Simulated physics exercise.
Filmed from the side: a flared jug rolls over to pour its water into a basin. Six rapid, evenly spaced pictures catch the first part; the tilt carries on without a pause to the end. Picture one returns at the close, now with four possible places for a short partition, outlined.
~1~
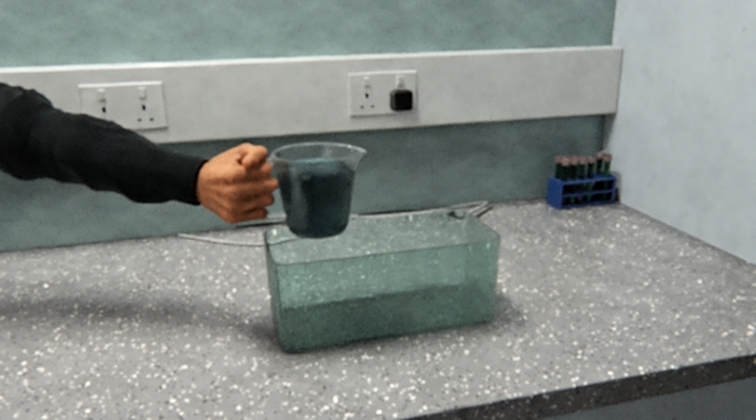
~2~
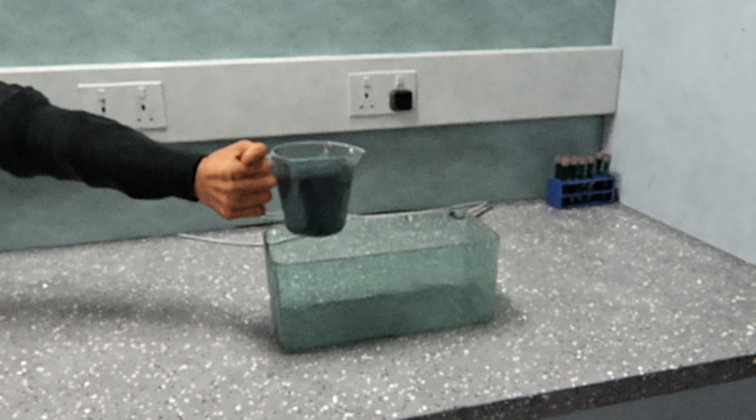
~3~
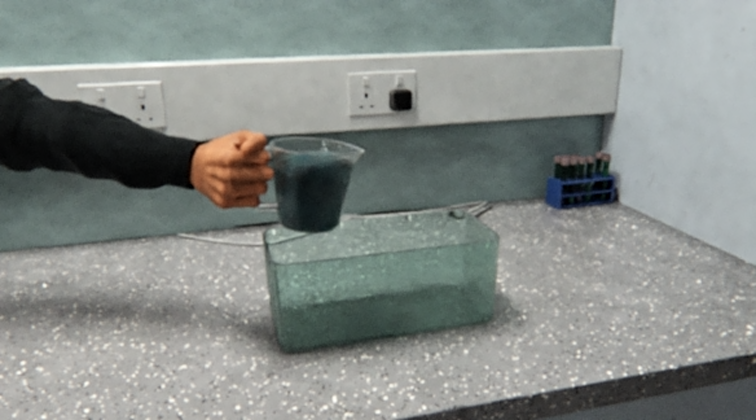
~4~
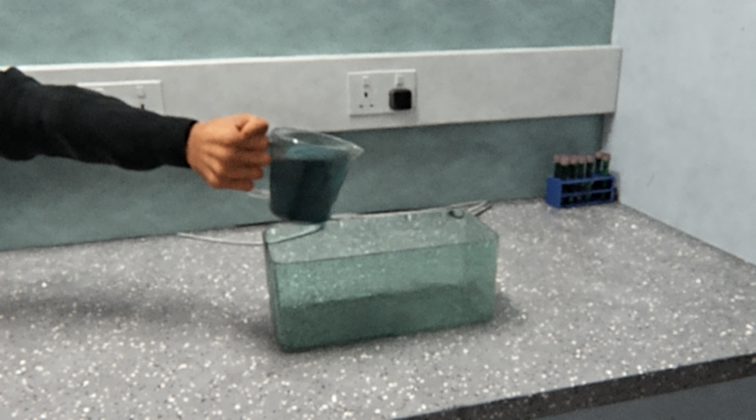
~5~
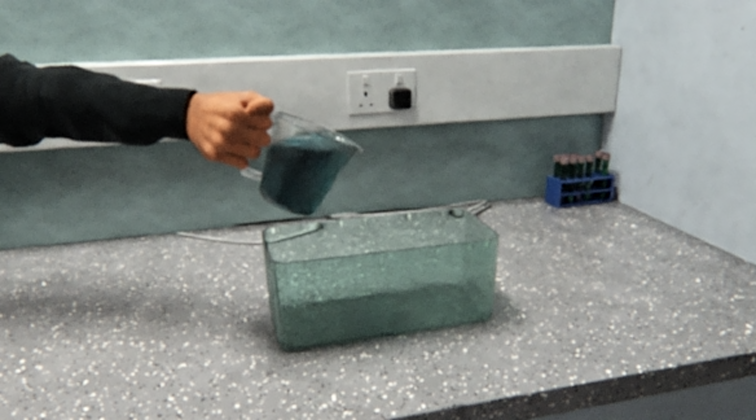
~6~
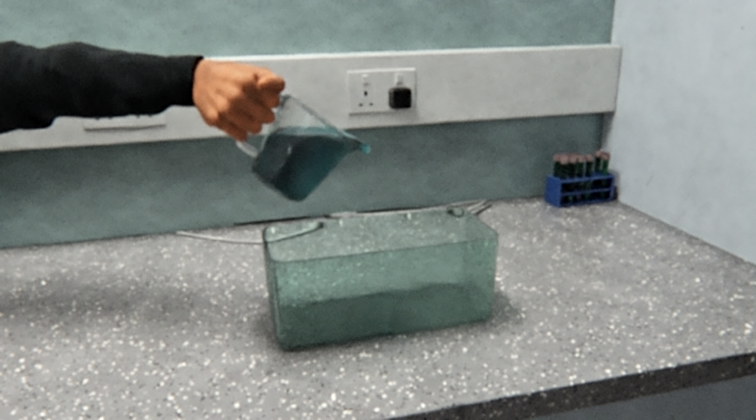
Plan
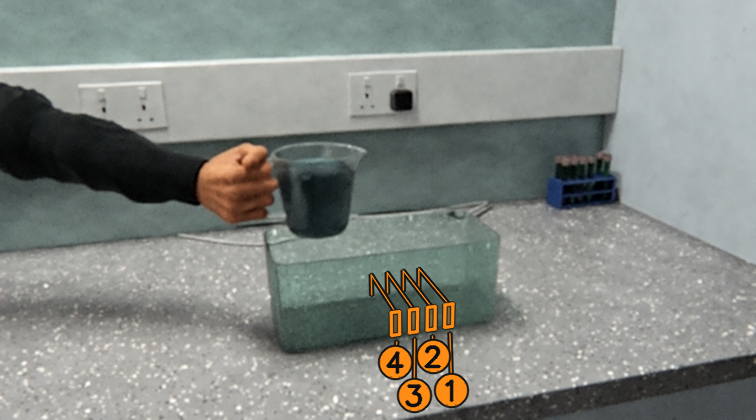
The video shows a hand in a dark sleeve holding a clear jug of dark bluish water above a basin on a speckled counter, then raising and tilting it rightward until water reaches just over its lip.
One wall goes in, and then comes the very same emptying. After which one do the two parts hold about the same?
Position 1.
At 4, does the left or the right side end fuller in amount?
More ends on the right.
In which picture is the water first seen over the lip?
Picture 6.
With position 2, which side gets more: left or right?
The right one.
On the marked copy, 1 at (449, 333); 2 at (432, 335); 3 at (414, 338); 4 at (396, 341).
With 1, about 47 % ends left of the wall and 51 % right of it.
With 2, about 25 % ends left of the wall and 73 % right of it; 3 % is lost outside.
With 3, about 19 % ends left of the wall and 79 % right of it; 3 % is lost outside.
With 4, about 12 % ends left of the wall and 86 % right of it.
